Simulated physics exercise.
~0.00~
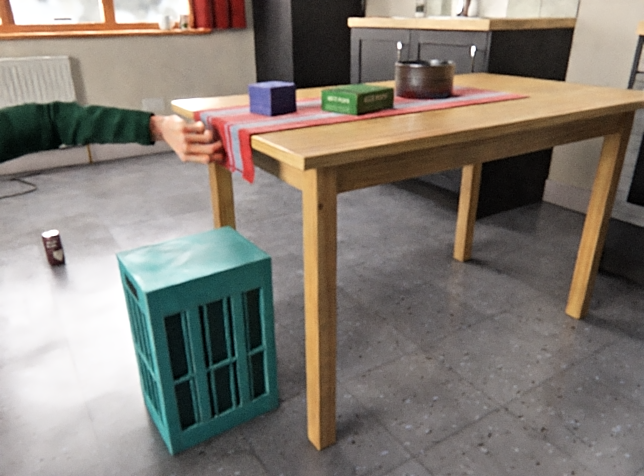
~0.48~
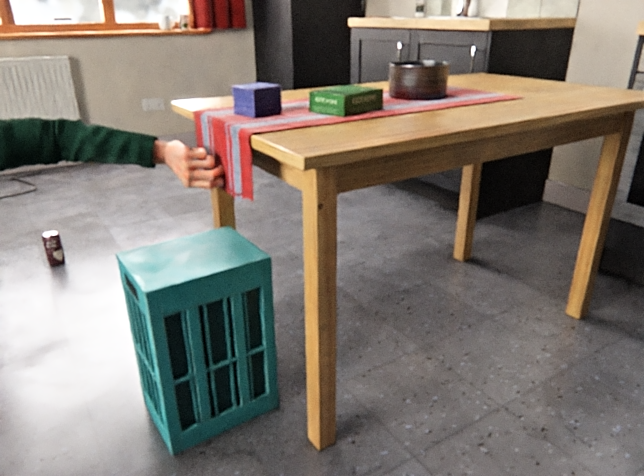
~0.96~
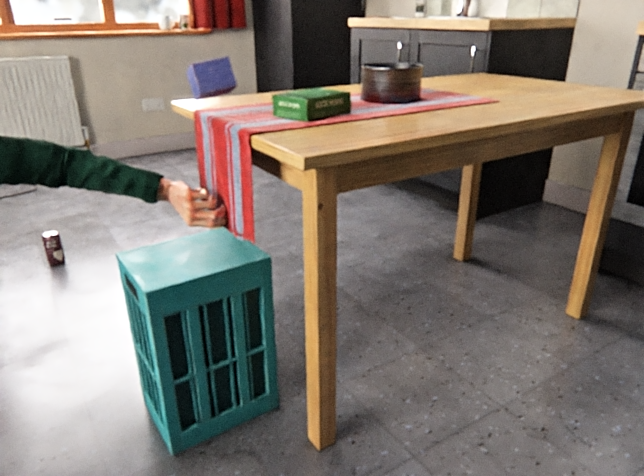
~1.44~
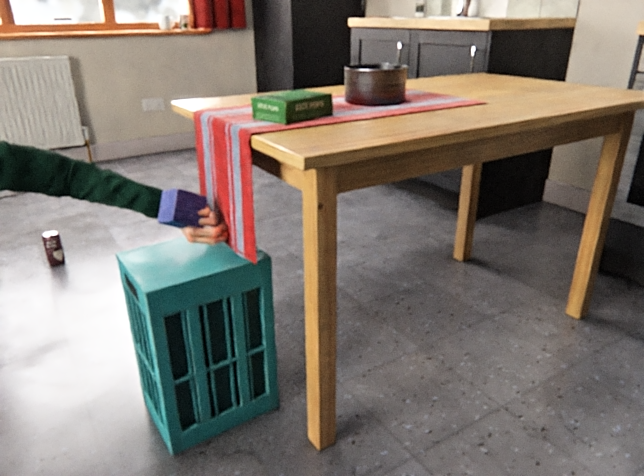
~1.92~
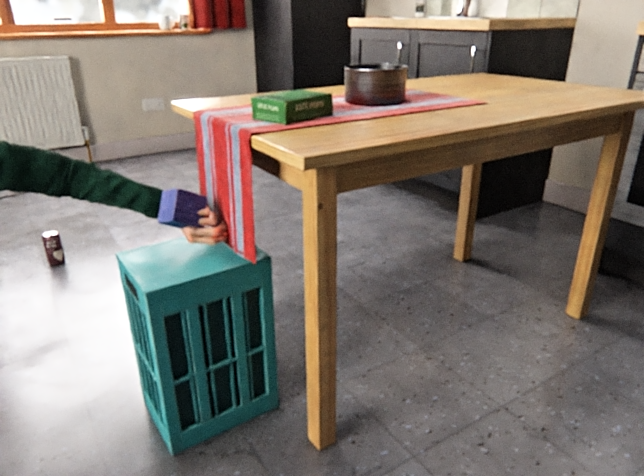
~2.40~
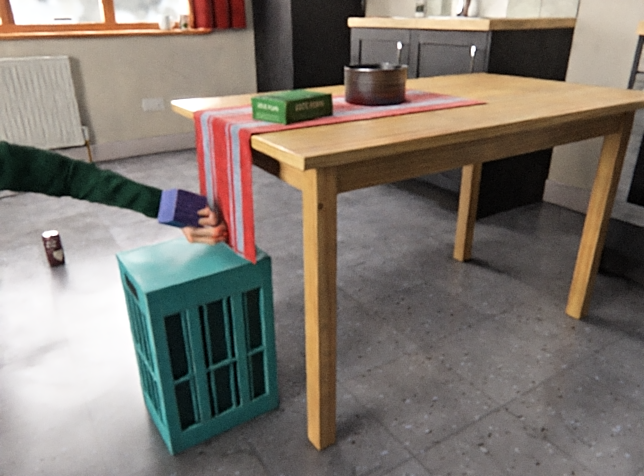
An arm in a dark green sleeve reaches in from the left of a kitchen, seen from a fixed, slightly raised view, and grips the end of a red striped cloth on a wooden table. A blue block, a green packet and a dark round pot stand on the cloth, with a turquoise crate on the grey floor below. The hand draws the cloth down and left, carrying all three along. The block tips over the table's left edge and drops beside the hand. Finally the hem rests against the crate, the hand holds still with the block against it, and the packet and pot remain on the table.
